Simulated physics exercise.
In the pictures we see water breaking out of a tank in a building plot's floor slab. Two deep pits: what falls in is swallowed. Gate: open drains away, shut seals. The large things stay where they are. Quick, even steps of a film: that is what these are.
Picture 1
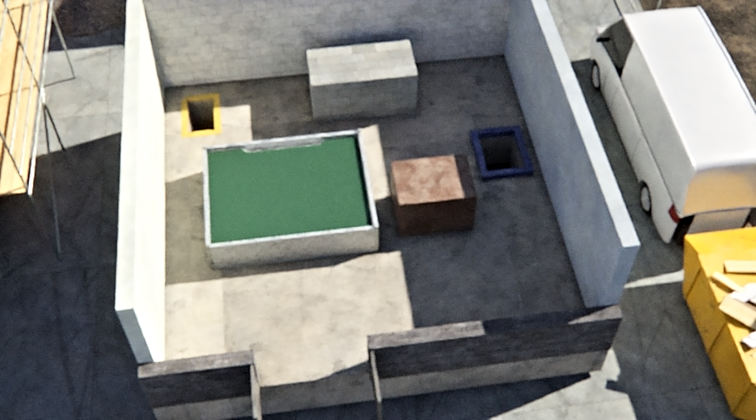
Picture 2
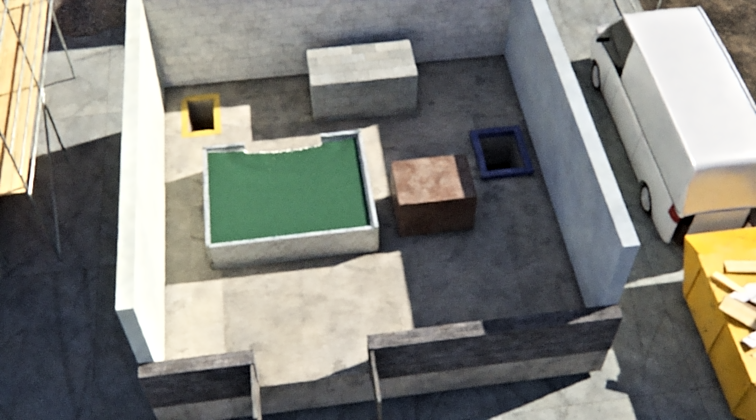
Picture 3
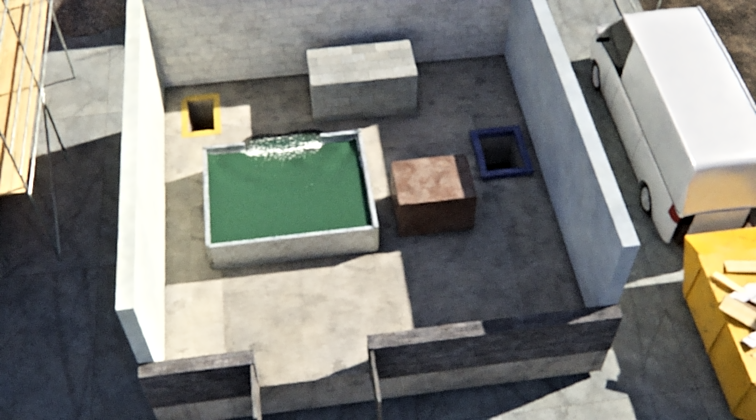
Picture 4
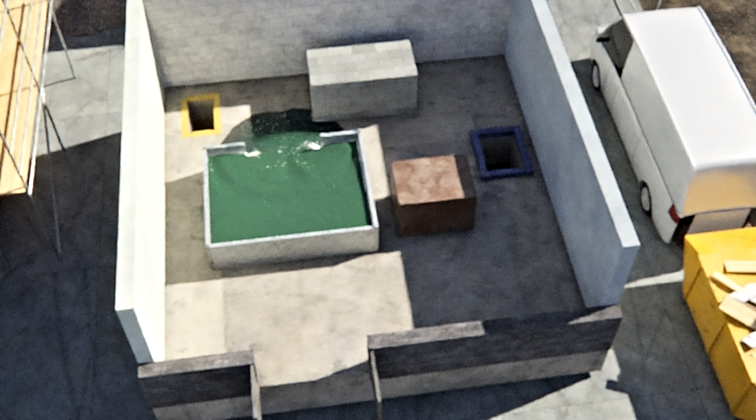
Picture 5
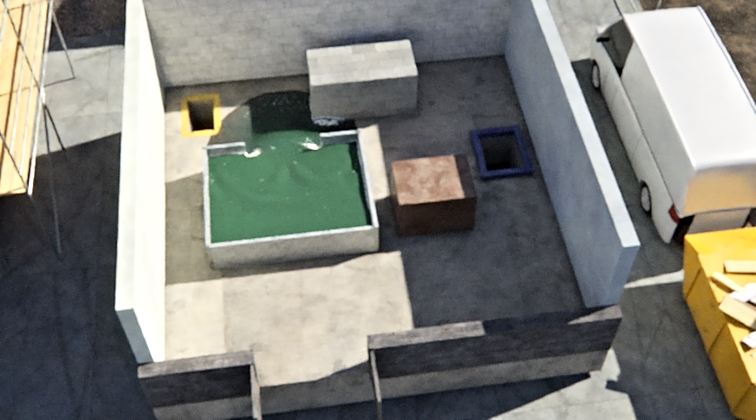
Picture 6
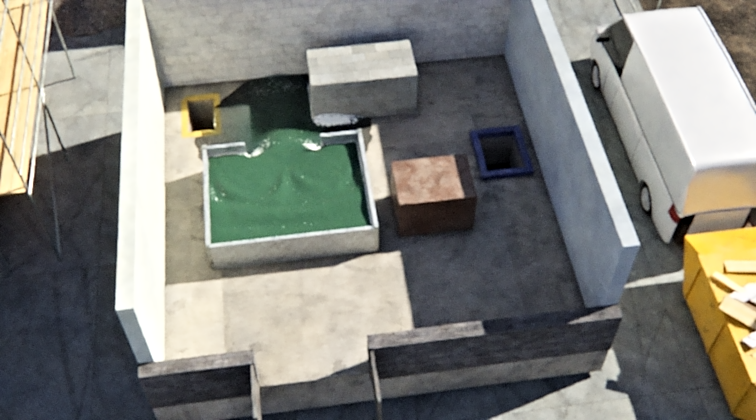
Green water breaks out of the tank's far side and spreads across the grey floor.
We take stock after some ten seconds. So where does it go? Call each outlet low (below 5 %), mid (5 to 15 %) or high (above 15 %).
Outlets - gate: Low; yellow pit: High; blue pit: Low.
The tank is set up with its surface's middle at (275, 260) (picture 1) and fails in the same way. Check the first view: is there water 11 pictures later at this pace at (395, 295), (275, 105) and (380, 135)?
Spot 1 unwetted, spot 2 wetted, spot 3 wetted.
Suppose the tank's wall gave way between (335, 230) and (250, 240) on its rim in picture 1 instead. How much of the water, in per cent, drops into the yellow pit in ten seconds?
Approximate share, yellow: 4 in a hundred.
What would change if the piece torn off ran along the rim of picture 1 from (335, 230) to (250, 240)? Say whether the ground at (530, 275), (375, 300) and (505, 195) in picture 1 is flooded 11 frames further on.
First spot spared, second spot submerged, third spot spared.
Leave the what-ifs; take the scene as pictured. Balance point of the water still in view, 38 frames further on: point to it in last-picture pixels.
At about (315, 166).
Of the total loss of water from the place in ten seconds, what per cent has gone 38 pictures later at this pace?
Something close to 65 percent by that point.
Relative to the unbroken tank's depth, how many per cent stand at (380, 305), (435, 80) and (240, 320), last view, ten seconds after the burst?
I'd put them at close to 2 per cent, then 8 per cent, then 2 per cent.
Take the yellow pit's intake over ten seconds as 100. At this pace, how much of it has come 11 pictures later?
Share at that point: Roughly 10 %.
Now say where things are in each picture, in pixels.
In the first frame, the water tank at (288, 189) is whole and still.
In the second frame, water pours out on the water tank's far side and has run to a hidden place.
In the third frame, the front is at (320, 135), out from the gap on the water tank's far side.
In the fourth frame, the front is at (301, 112), out from the gap on the water tank's far side.
In the fifth frame, the front is at (299, 94), out from the gap on the water tank's far side.
In the sixth frame, water pours out on the water tank's far side and has run to (296, 75).
A moment on, water covers 15 % of the floor; the gate 0 %, the yellow pit 1 %, the blue pit 0 %.
Next, water covers 30 % of the floor; the gate 0 %, the yellow pit 3 %, the blue pit 0 %.
Then, water covers 45 % of the floor; the gate 0 %, the yellow pit 10 %, the blue pit 0 %.
Later, water covers 60 % of the floor; the gate 0 %, the yellow pit 22 %, the blue pit 1 %.
In the end, water covers 85 % of the floor; the gate 1 %, the yellow pit 33 %, the blue pit 1 %.
